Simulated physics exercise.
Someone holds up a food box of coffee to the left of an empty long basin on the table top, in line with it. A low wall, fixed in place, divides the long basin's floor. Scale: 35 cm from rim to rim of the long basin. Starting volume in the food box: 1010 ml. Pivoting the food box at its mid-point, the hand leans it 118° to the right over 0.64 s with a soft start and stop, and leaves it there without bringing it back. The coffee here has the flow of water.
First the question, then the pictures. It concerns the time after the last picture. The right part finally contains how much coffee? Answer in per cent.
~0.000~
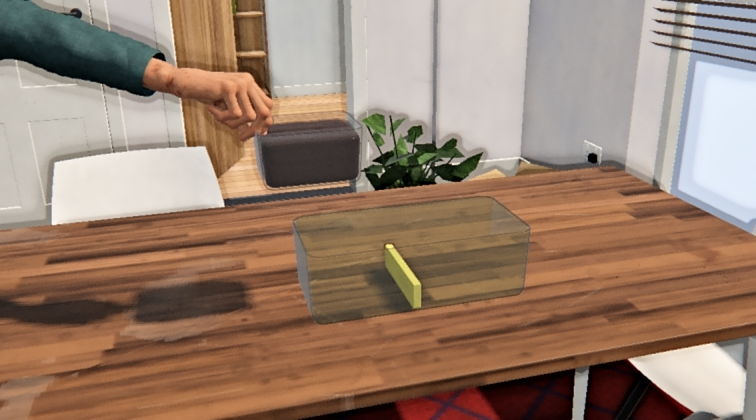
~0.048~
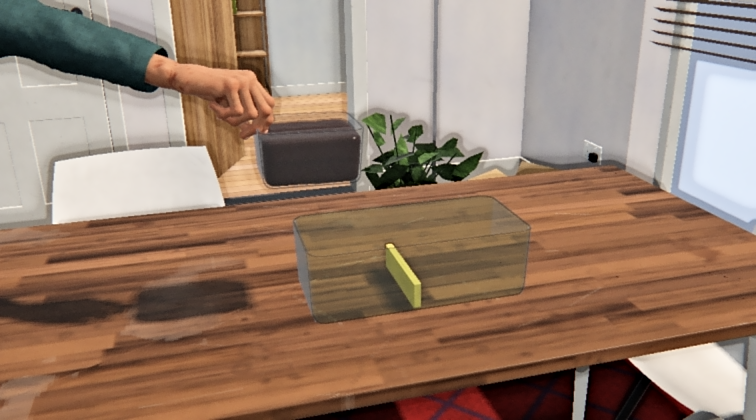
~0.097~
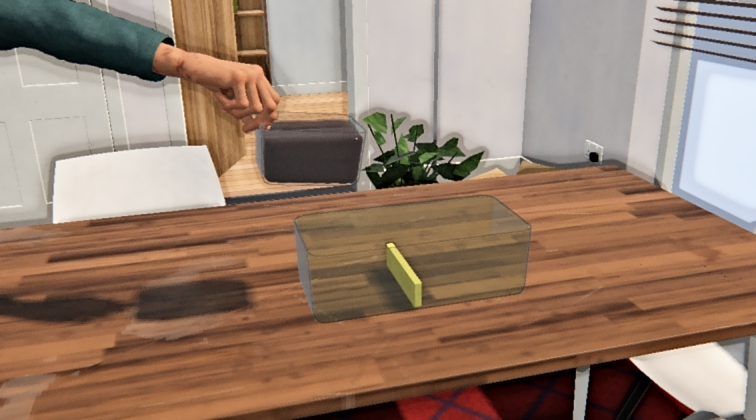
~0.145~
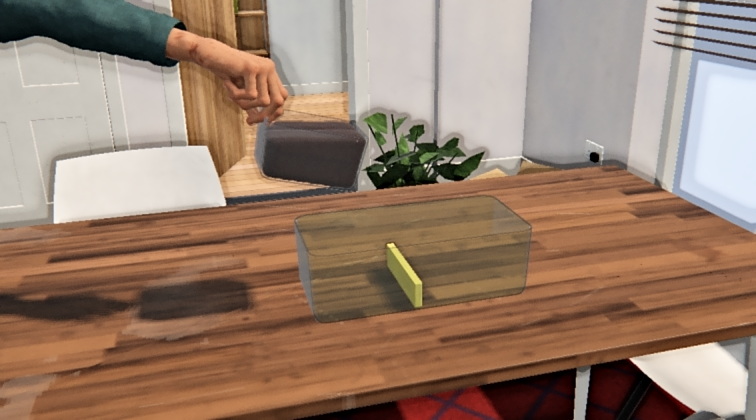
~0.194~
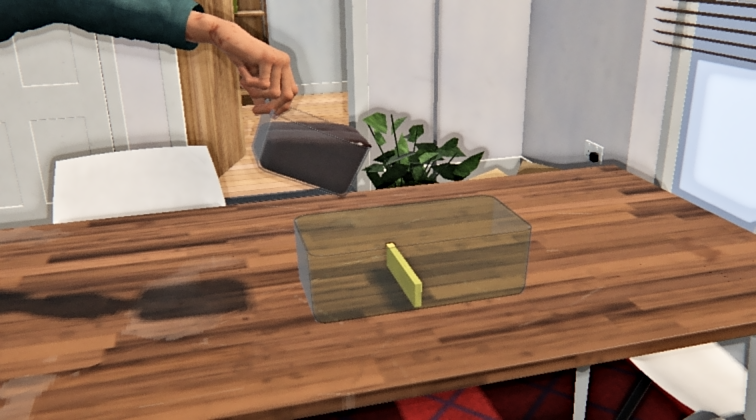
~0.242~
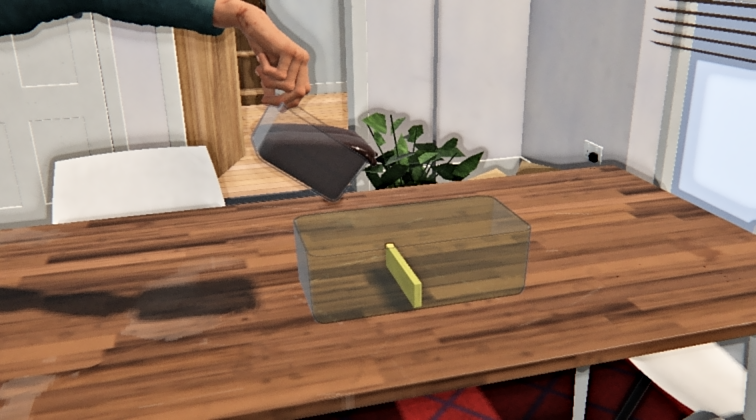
About 37 in every hundred parts.
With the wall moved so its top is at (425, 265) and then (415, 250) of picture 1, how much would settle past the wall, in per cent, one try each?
I'd say 25 percent on the first go, 10 percent on the next.
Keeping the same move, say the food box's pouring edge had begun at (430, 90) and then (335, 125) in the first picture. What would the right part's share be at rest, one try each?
Around 75 per cent first, around 20 per cent next.
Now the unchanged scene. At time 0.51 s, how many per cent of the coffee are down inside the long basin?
The basin holds roughly 52 in a hundred parts at that moment.
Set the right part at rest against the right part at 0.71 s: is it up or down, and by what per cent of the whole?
There is a rise of about 5.
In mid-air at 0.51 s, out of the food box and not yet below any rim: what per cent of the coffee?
It comes to roughly 34 per cent.
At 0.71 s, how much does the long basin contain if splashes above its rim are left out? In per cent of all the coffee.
My estimate is about 88 percent.
By 0.51 s the tilt is 107° and 14 per cent is still to pour, 25 is left of the wall and 28 right of it.
By 0.71 s the tilt is 118° and 1 per cent is still to pour, 56 is left of the wall and 31 right of it.
By 0.92 s the tilt is 118° and 0 per cent is still to pour, 57 is left of the wall and 36 right of it.
By 1.14 s the tilt is 118° and 0 per cent is still to pour, 58 is left of the wall and 37 right of it.
At rest 58 per cent lies left of the wall, 37 right of it and 6 outside.
